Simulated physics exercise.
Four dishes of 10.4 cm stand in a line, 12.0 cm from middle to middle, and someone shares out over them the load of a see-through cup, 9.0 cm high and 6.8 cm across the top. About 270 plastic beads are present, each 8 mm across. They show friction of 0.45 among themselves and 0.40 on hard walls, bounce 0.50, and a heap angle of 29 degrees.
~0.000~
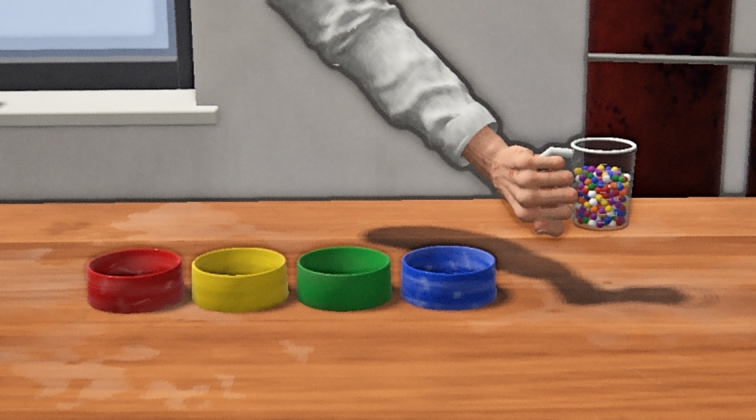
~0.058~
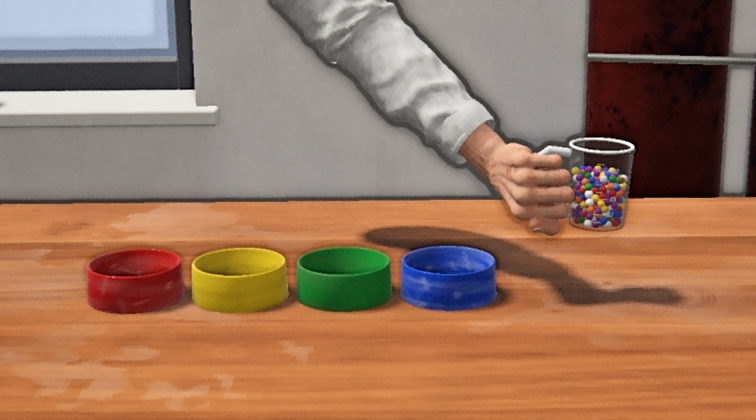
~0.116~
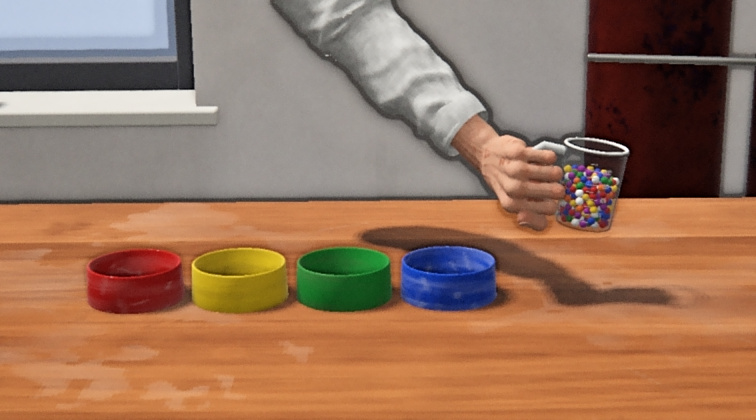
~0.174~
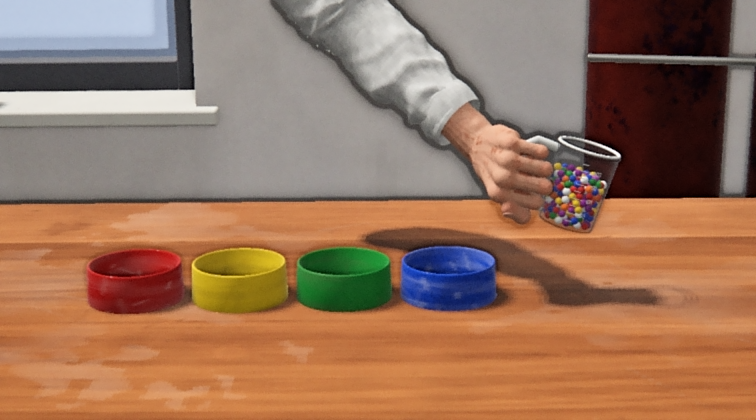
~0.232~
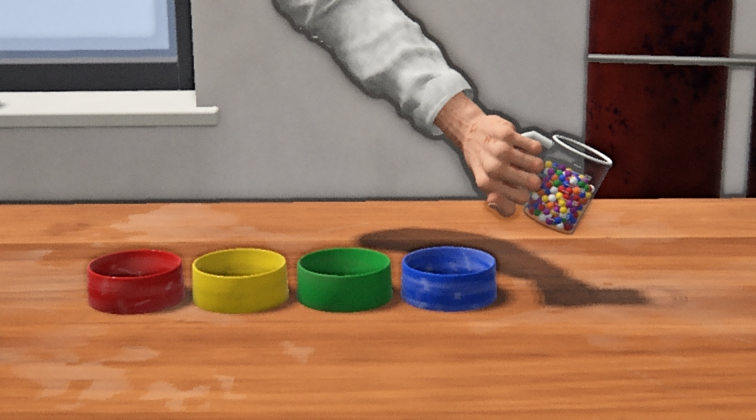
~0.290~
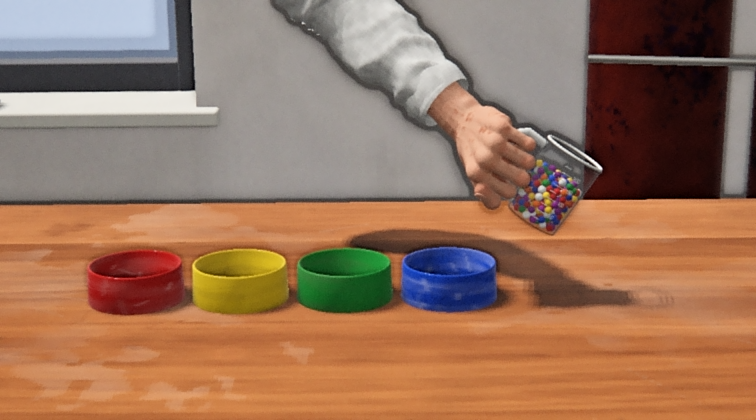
At a wooden counter, a hand held a clear cup of colorful beads to the right of red, yellow, green and blue dishes, then moved it a little left while tilting it to the right.
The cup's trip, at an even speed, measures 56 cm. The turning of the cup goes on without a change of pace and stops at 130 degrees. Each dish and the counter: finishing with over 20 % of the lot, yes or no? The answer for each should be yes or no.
Red - no, blue - yes, green - no, yellow - no, counter - no.
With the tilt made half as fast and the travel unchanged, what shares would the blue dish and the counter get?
Then the blue dish would get 0 and the counter 10.
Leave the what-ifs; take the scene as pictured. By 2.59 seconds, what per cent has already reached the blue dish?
By that moment it's near 85 percent.
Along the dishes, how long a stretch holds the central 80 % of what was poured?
It covers some 7 centimetres of the row.
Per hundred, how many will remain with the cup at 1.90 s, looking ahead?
My estimate is about 0 per cent.
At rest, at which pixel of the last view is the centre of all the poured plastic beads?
Centre at rest, approx.: (443, 283) px.
Then, at 1.26 s, tilt 130 degrees; cup holds 0 %, blue 85 %.
After 1.90 s, tilt 130 degrees; cup holds 0 %, blue 85 %.
After 2.59 s, tilt 130 degrees; cup holds 0 %, blue 85 %.
By 2.9 s all is still; red 0 %, blue 85 %, green 0 %, yellow 0 %, counter 10 %.
